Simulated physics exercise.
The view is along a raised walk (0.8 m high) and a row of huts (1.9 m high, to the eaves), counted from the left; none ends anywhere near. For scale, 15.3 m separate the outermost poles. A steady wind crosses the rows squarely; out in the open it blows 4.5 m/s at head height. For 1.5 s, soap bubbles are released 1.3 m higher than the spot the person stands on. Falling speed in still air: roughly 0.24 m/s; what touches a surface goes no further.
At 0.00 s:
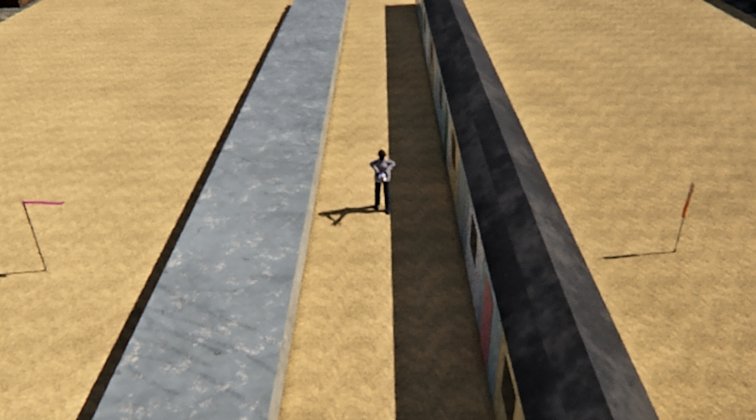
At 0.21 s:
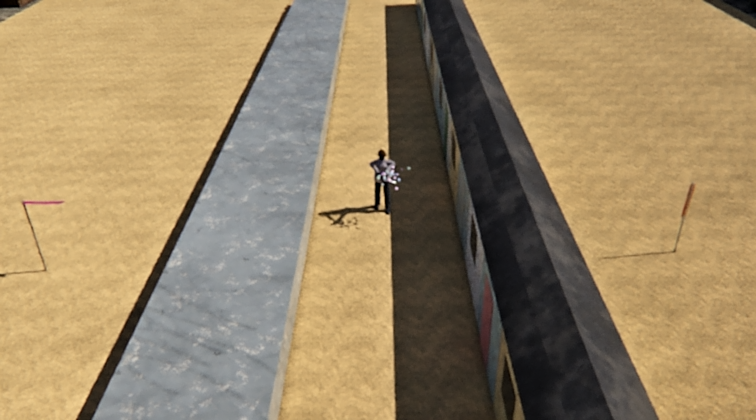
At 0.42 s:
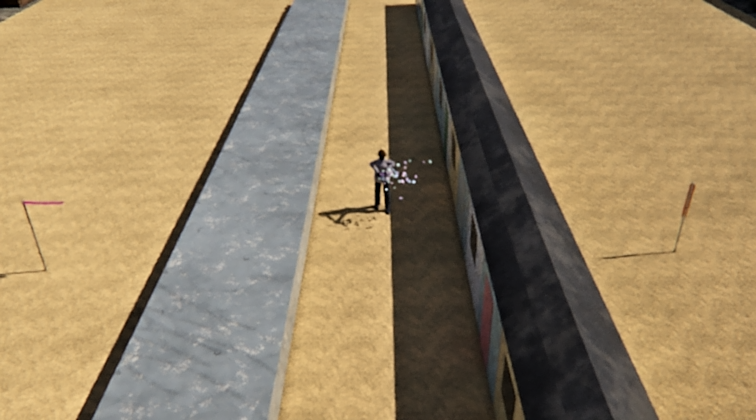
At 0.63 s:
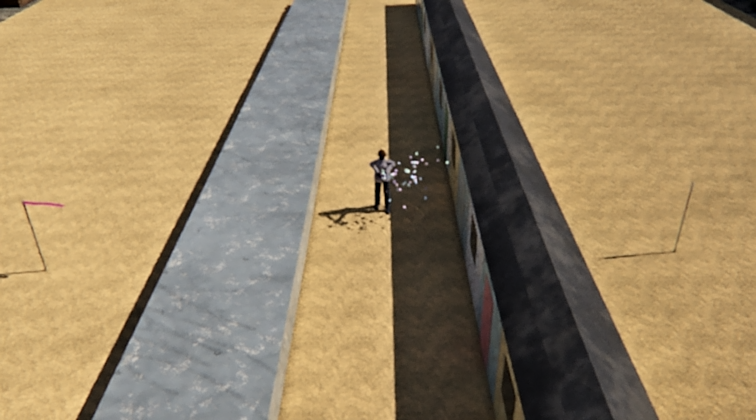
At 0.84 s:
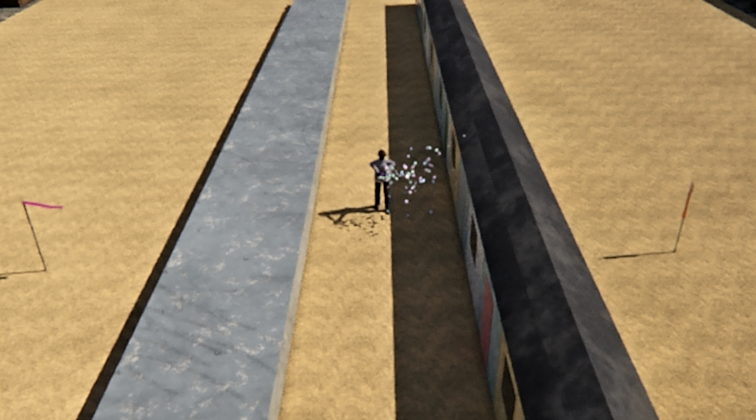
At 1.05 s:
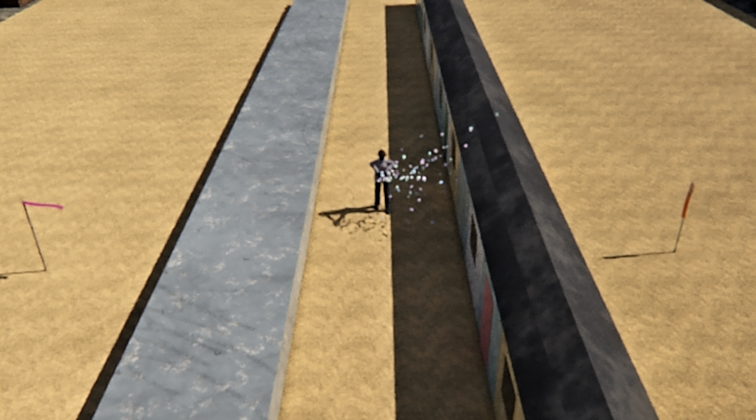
On sandy ground between a raised grey walk and a dark-roofed row of huts, a person stands still, with a thin ribboned pole on either side. Small pale bubbles appear beside the person, then stream rightward in a widening, scattered cluster, the foremost rising across the roof while the left ribbon flutters rightward.
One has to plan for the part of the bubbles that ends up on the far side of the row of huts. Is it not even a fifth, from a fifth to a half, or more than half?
Beyond the row of huts at the end: From a fifth to a half.
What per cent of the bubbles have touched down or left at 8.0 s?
Near 70 %.
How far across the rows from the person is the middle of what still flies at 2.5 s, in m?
Roughly 1.5 m.
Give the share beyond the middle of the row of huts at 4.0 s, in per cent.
About 35 %.
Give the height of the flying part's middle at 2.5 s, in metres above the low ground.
Roughly 1.2 m up.
After 2.5 s, 80 % is in the air or yet to come; 20 % is beyond the row of huts; the middle of what still flies is 1.2 m above the low ground, near (447, 179).
After 4.0 s, 55 % is in the air or yet to come; 33 % is beyond the row of huts; the middle of what still flies is 2.6 m above the low ground, near (635, 129).
After 8.0 s, 32 % is in the air or yet to come; 36 % is beyond the row of huts.
After 20.0 s, 3 % is in the air or yet to come; 36 % is beyond the row of huts.
After 45.0 s, 0 % is in the air or yet to come; 36 % is beyond the row of huts.
